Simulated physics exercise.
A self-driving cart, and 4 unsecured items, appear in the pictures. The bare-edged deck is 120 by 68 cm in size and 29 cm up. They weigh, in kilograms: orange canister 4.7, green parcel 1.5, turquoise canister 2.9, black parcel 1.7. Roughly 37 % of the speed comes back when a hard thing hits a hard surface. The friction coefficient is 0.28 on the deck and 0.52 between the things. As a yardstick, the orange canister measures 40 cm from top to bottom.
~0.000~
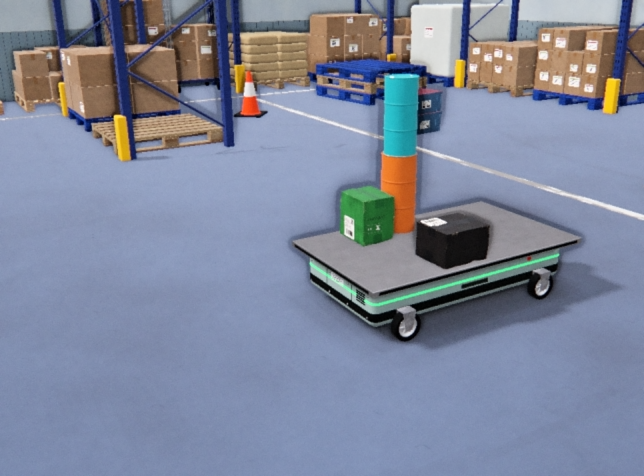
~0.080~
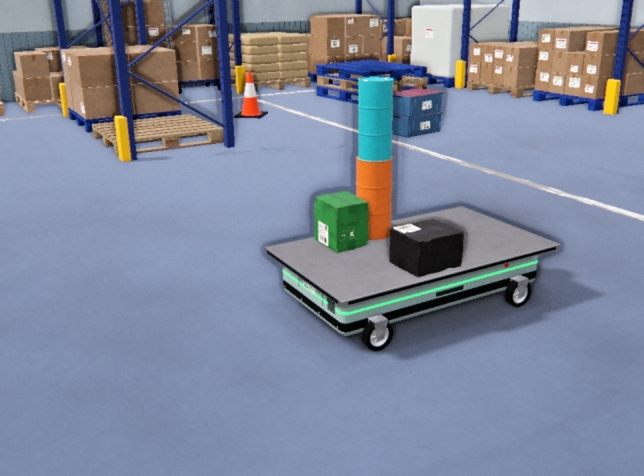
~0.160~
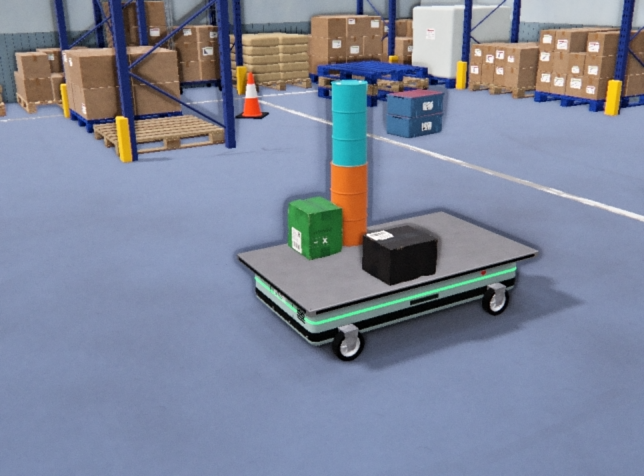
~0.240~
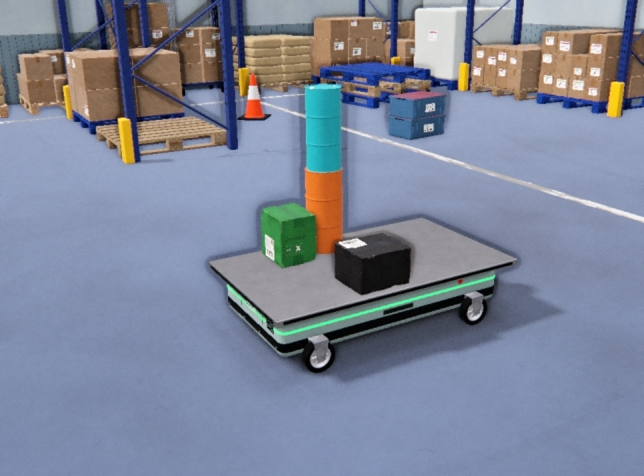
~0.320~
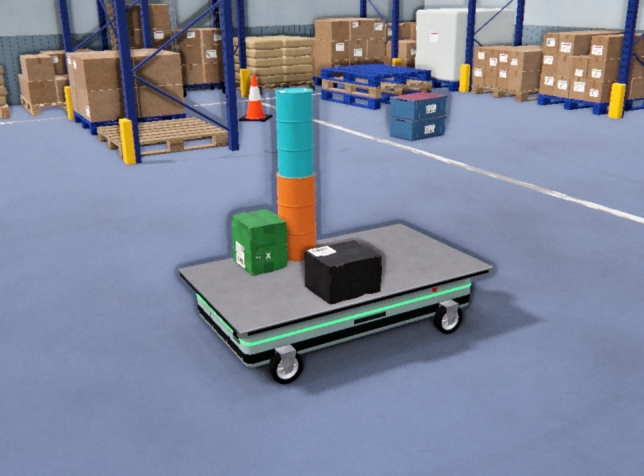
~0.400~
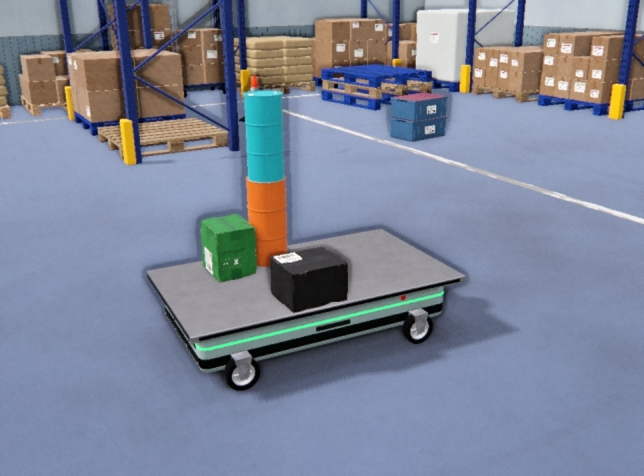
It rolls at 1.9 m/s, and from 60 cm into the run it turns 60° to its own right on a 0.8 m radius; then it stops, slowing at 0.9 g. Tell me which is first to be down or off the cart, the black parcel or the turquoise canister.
I would say the former.
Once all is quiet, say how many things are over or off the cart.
It comes to 4.
Around 0.60 s, cart 114 cm along, turned 28°; black parcel now off the cart; turquoise canister at 9° to upright near (181, 142); green parcel shifted 33 cm.
Around 1.00 s, cart 187 cm along, turned 60°; green parcel and turquoise canister now off the cart; orange canister on its side.
Around 1.40 s, cart 194 cm along, turned 60°, stopped; orange canister now off the cart.
Finally (1.9 s), off the cart, orange canister, green parcel, turquoise canister and black parcel. Final places as that camera would see them, black parcel near (105, 350). Black parcel went at 0.54 s; turquoise canister went at 0.78 s.
